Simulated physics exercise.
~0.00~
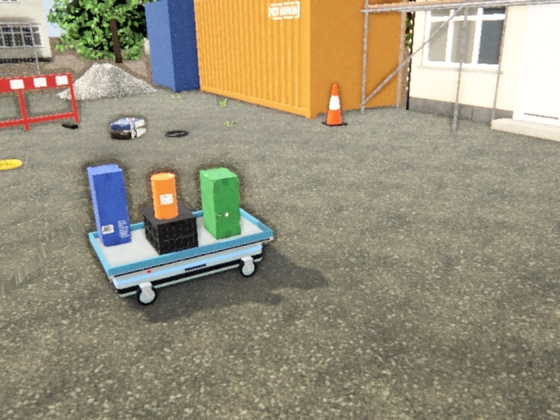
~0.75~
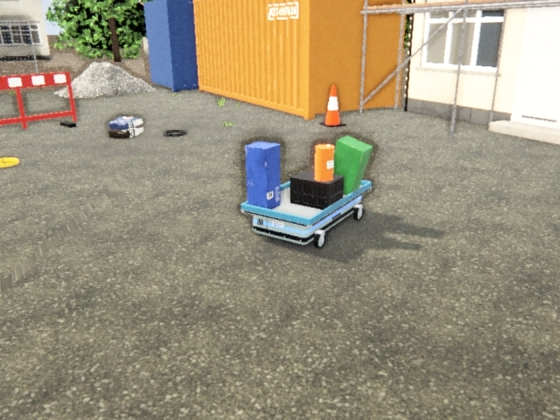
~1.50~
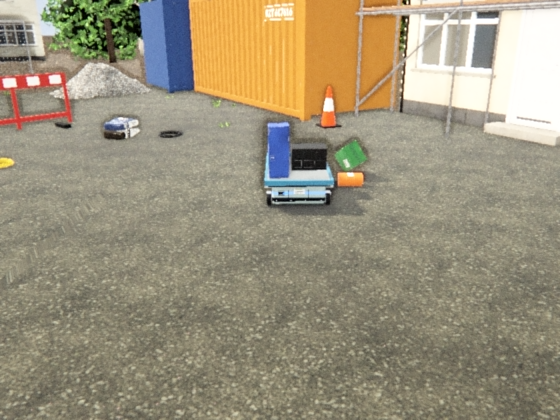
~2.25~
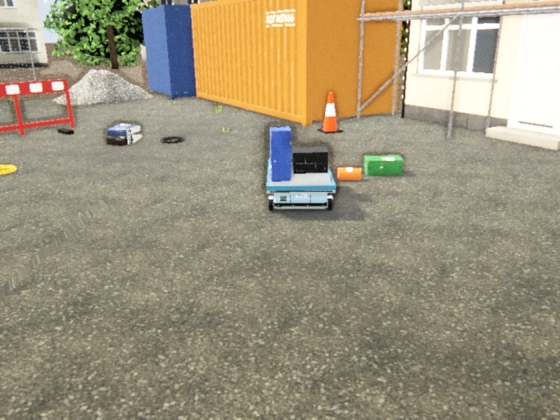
A cart curves away across the yard, tipping its orange canister and green box onto the ground.
